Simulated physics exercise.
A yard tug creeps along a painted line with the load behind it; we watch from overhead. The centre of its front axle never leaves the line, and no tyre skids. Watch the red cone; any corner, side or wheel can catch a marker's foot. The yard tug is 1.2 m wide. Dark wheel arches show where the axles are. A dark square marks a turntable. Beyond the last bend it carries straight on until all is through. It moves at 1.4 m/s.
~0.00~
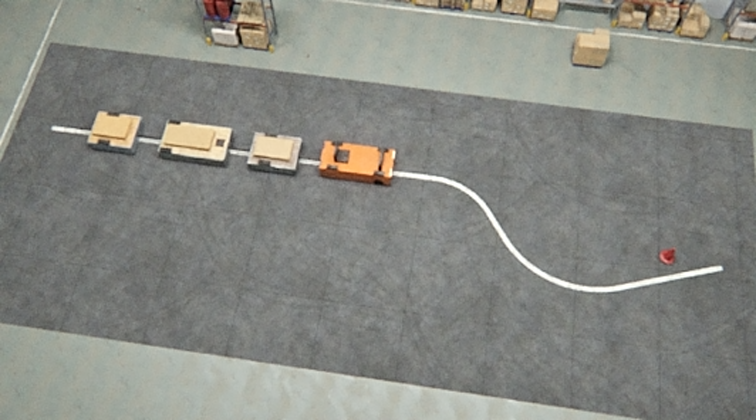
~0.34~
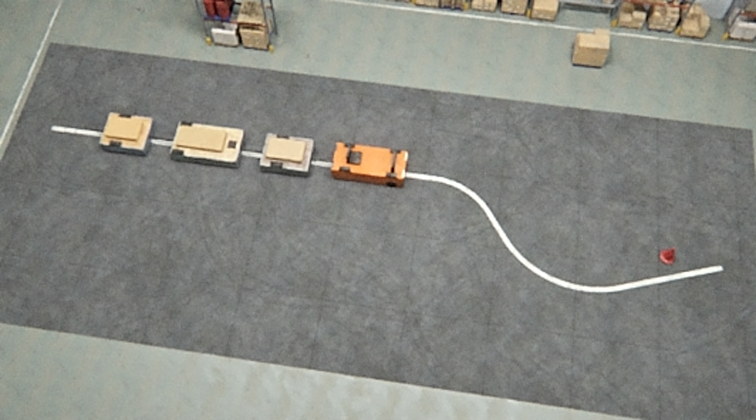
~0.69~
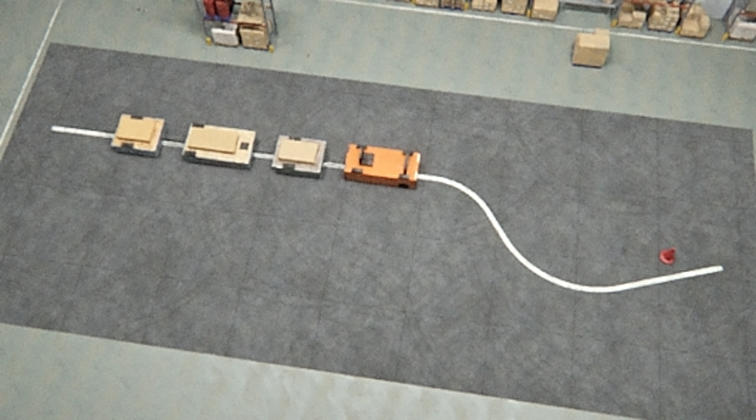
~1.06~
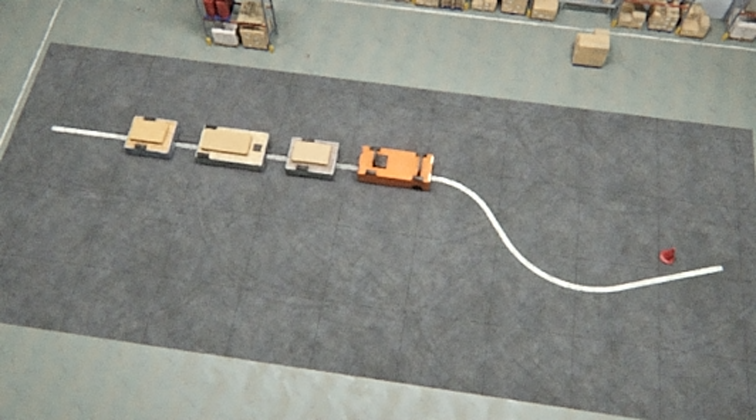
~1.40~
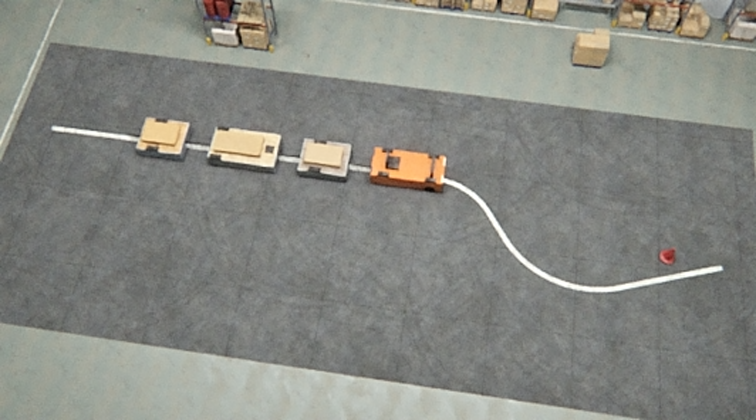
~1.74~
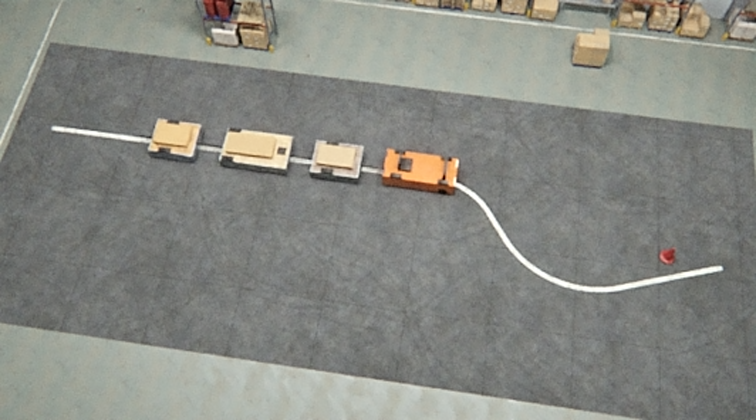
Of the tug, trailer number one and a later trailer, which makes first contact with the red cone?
It is the tug.
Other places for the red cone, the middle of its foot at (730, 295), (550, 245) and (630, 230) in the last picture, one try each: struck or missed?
First missed, second hit, third clear.
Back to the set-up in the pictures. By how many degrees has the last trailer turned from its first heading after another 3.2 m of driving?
About 0°.
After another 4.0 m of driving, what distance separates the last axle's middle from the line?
Some 0 cm off it.
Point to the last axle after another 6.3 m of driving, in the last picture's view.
Around (314, 155).
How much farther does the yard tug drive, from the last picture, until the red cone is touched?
After some 10.0 m.
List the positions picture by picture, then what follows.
In the first frame, nose (389, 163); last axle (108, 128); still straight; red (669, 255); 3 trailers.
In the second frame, nose (401, 165); last axle (120, 130); still straight.
In the third frame, nose (414, 166); last axle (132, 131); still straight.
In the fourth frame, nose (428, 168); last axle (145, 133); still straight.
In the fifth frame, nose (440, 170); last axle (157, 134); still straight.
In the sixth frame, nose (453, 172); last axle (169, 136); turned 1°; red (669, 255).
After 7.5 s, the last axle is at (355, 163) of the last picture, 10 cm off the line.
After 8.9 s, the last axle is at (396, 176) of the last picture, 45 cm off the line; the yard tug has hit red.
After 19.2 s, the last axle is out of the picture, 20 cm off the line; 1 of 1 struck in all.
